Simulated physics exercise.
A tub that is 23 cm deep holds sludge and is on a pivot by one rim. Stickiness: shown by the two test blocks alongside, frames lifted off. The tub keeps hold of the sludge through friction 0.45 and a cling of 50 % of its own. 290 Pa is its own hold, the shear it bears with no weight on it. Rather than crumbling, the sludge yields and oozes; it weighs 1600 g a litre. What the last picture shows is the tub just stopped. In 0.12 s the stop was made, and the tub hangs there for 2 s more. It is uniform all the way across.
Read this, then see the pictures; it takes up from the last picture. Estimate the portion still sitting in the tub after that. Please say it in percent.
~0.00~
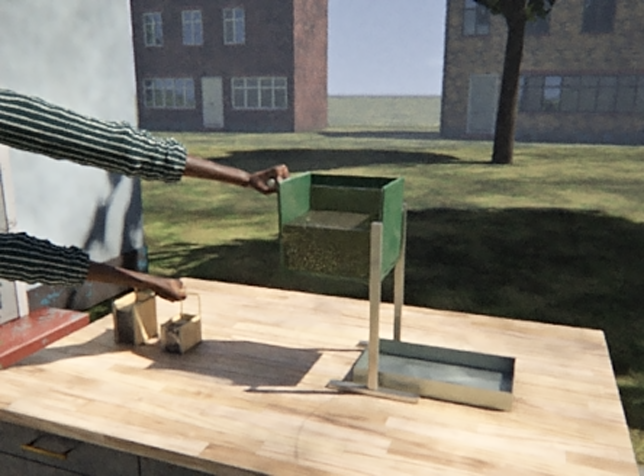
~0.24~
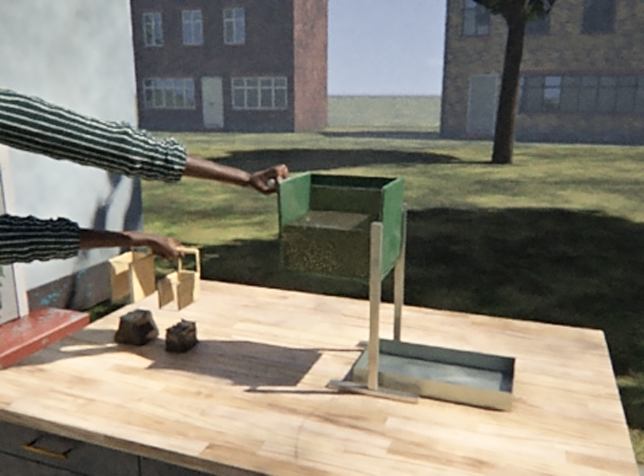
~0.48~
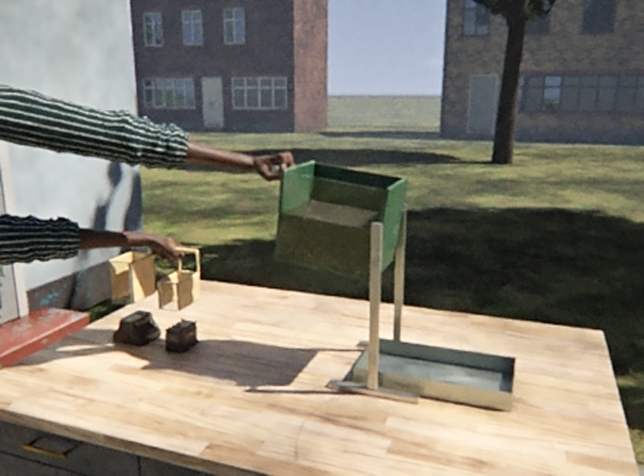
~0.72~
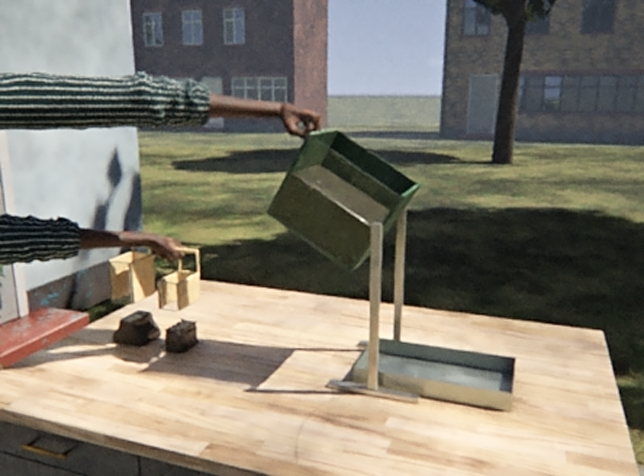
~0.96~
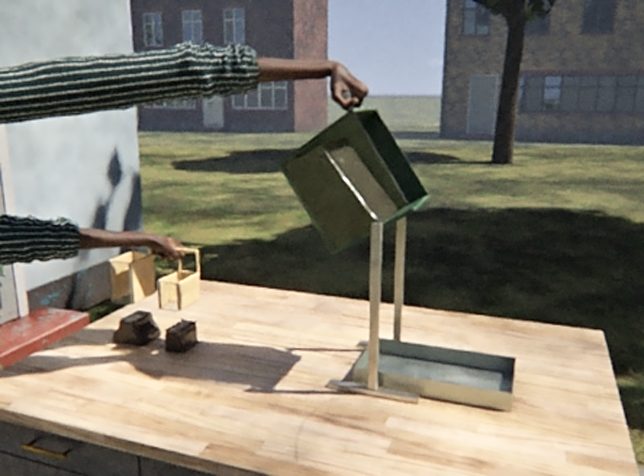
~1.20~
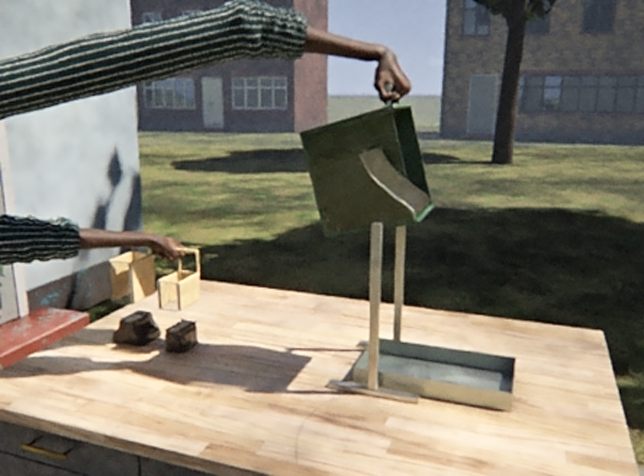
The portion still in the tub is near 75 %.
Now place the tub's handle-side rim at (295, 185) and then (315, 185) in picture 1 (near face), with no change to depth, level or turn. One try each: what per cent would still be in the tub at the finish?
First try 95 per cent, second try 100 per cent.
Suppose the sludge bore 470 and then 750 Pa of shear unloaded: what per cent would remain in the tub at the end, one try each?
Going in order, it's 100 % and then 100 %.
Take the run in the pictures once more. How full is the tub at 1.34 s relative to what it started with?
Around 95 per cent.
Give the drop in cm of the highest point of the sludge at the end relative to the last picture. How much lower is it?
6 cm or so.
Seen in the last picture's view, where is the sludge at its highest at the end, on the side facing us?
It ends up highest close to (347, 178).
After 1.34 s, the tub is at 75 degrees and holds 93 %.
After 1.51 s, the tub is at 75 degrees and holds 81 %.
After 1.68 s, the tub is at 75 degrees and holds 76 %.
After 1.85 s, the tub is at 75 degrees and holds 75 %.
After 3.20 s, the tub is at 75 degrees and holds 75 %.
